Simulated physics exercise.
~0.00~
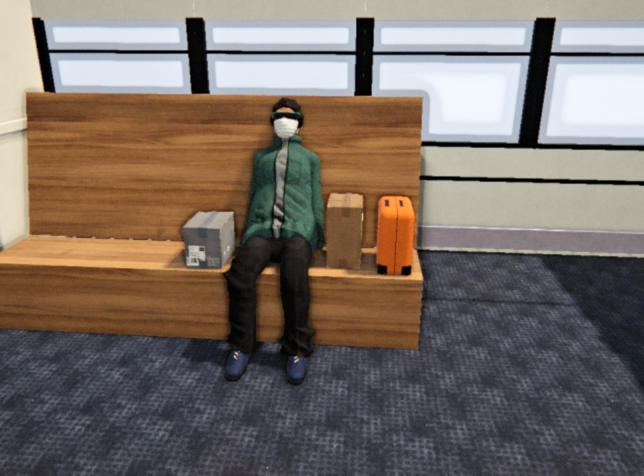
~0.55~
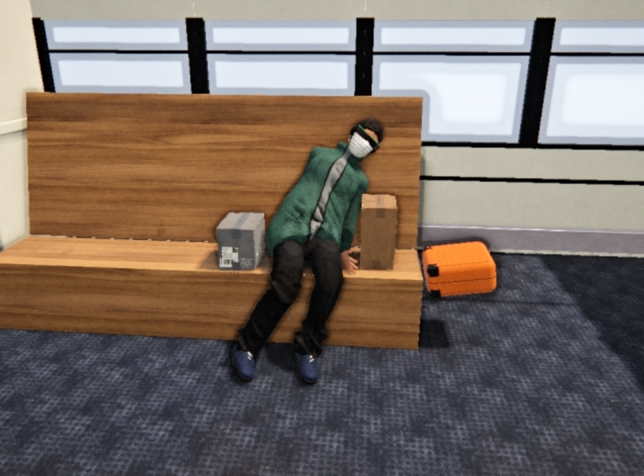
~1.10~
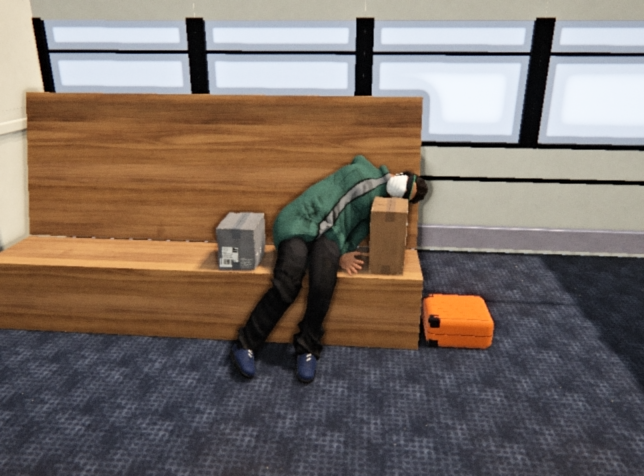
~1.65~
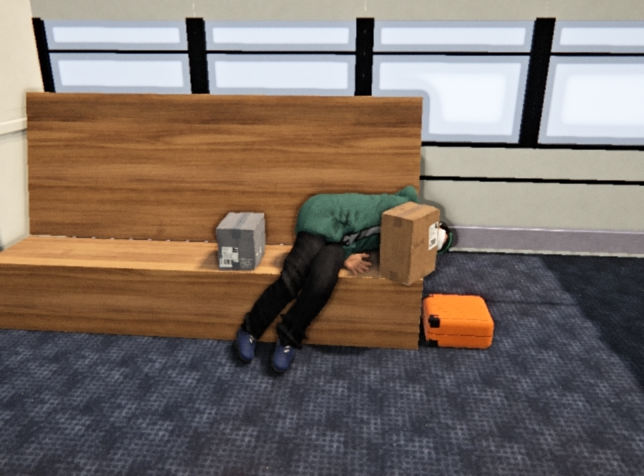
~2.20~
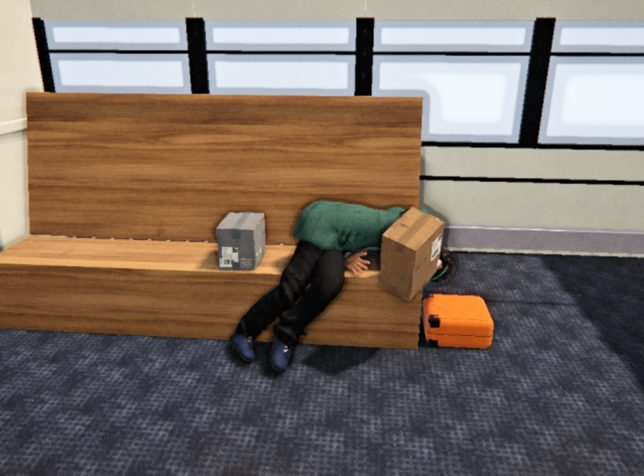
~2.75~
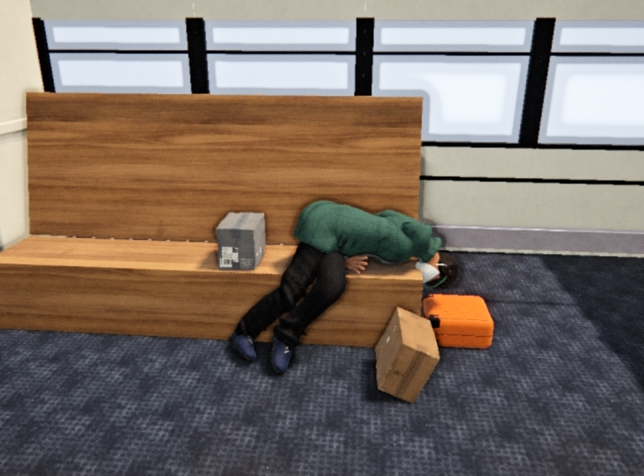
At the start, a masked person in a green jacket sits upright on a wooden bench, with a grey box to the left and a tall brown box and an orange suitcase to the right. All slide rightward, and the suitcase tips off the bench end as the person leans after it. The suitcase settles on its side on the carpet while the person folds sideways over the brown box. Pushed to the edge, the brown box tilts and drops to the floor. The person ends slumped along the seat, head hanging past its end, the grey box still on the bench.
